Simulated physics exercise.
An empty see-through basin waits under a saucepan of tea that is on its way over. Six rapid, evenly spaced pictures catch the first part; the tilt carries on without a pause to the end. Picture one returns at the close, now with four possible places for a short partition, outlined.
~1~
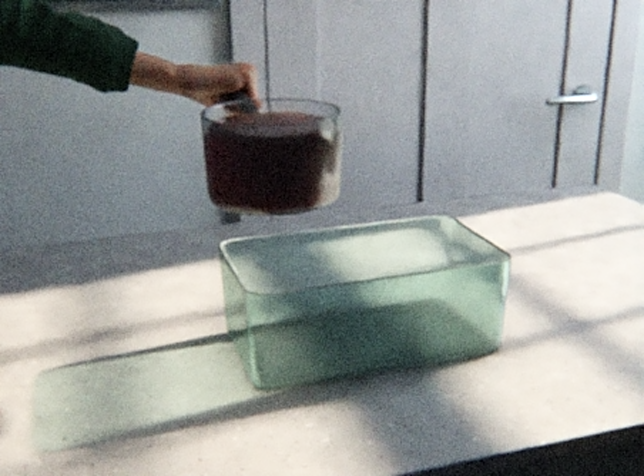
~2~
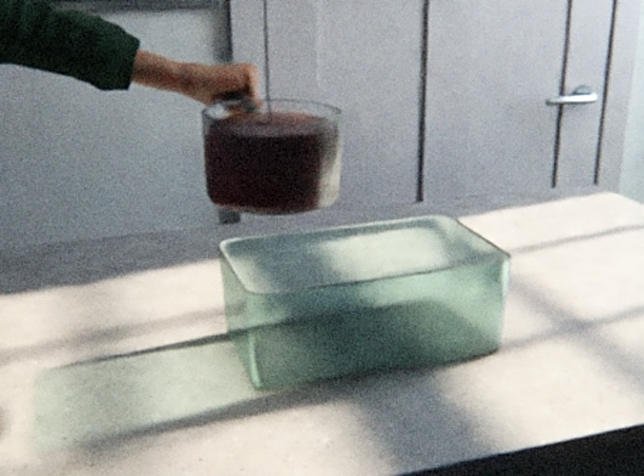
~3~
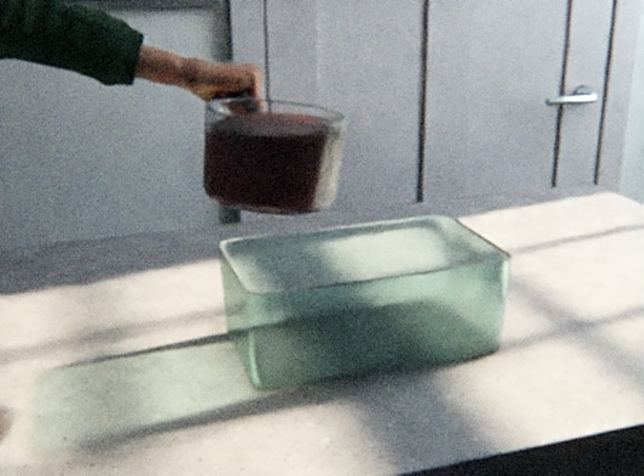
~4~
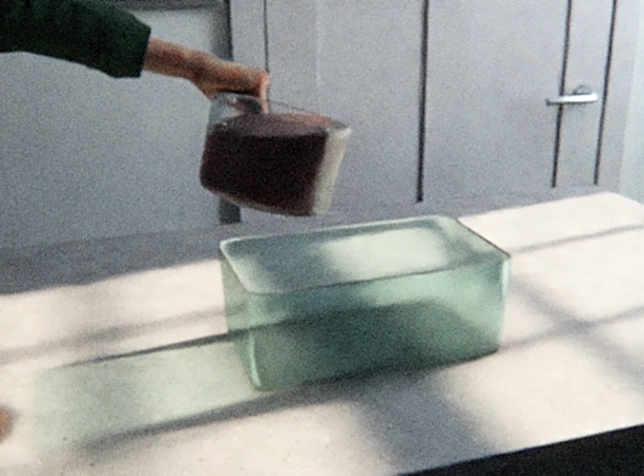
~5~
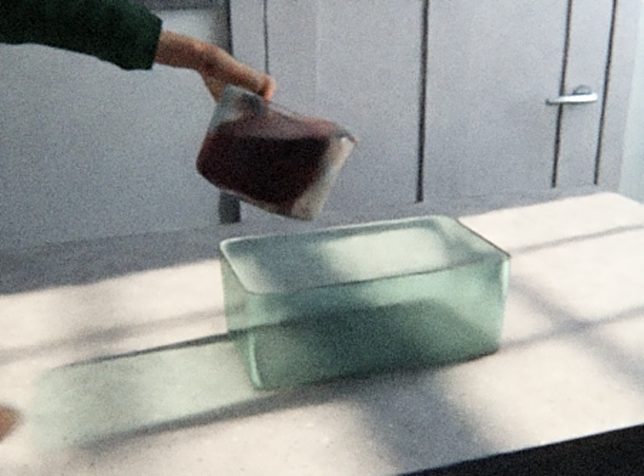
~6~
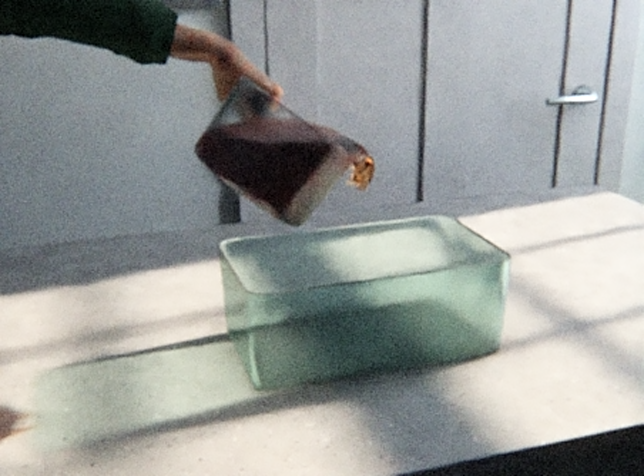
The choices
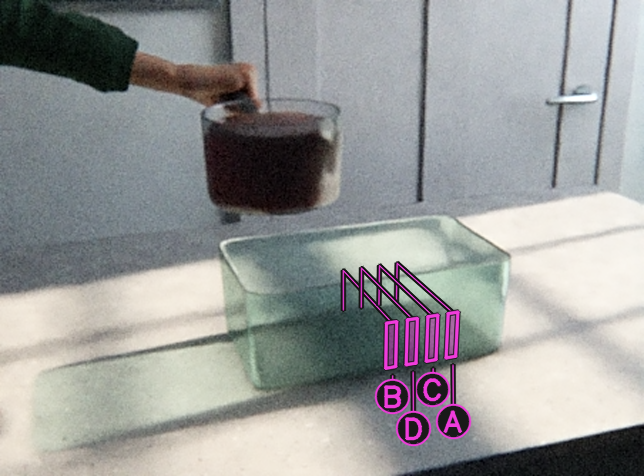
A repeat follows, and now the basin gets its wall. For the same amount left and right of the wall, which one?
D.
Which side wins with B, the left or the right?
More ends on the right.
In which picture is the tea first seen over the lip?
In picture 5.
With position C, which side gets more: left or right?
The left one.
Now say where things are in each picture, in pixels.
Upright, lip at (335, 106); basin from (251, 389) to (499, 346); nothing has left yet, in the first picture.
Upright, lip at (337, 108); nothing has left yet, in the second picture.
Tipped about 7°, lip at (340, 114); nothing has left yet, in the third picture.
Tipped about 16°, lip at (344, 124); nothing has left yet, in the fourth picture.
Tipped about 27°, lip at (347, 138); tea is over the lip, down to (347, 138), in the fifth picture.
Tipped about 39°, lip at (347, 155); tea is over the lip, down to (357, 185), in the sixth picture.
On the marked copy, A at (453, 364); B at (392, 375); C at (433, 368); D at (413, 371).
If A is chosen, about 90 % ends left of the wall and 6 % right of it; 5 % is lost outside.
If B is chosen, about 30 % ends left of the wall and 69 % right of it.
If C is chosen, about 74 % ends left of the wall and 23 % right of it.
If D is chosen, about 50 % ends left of the wall and 49 % right of it.
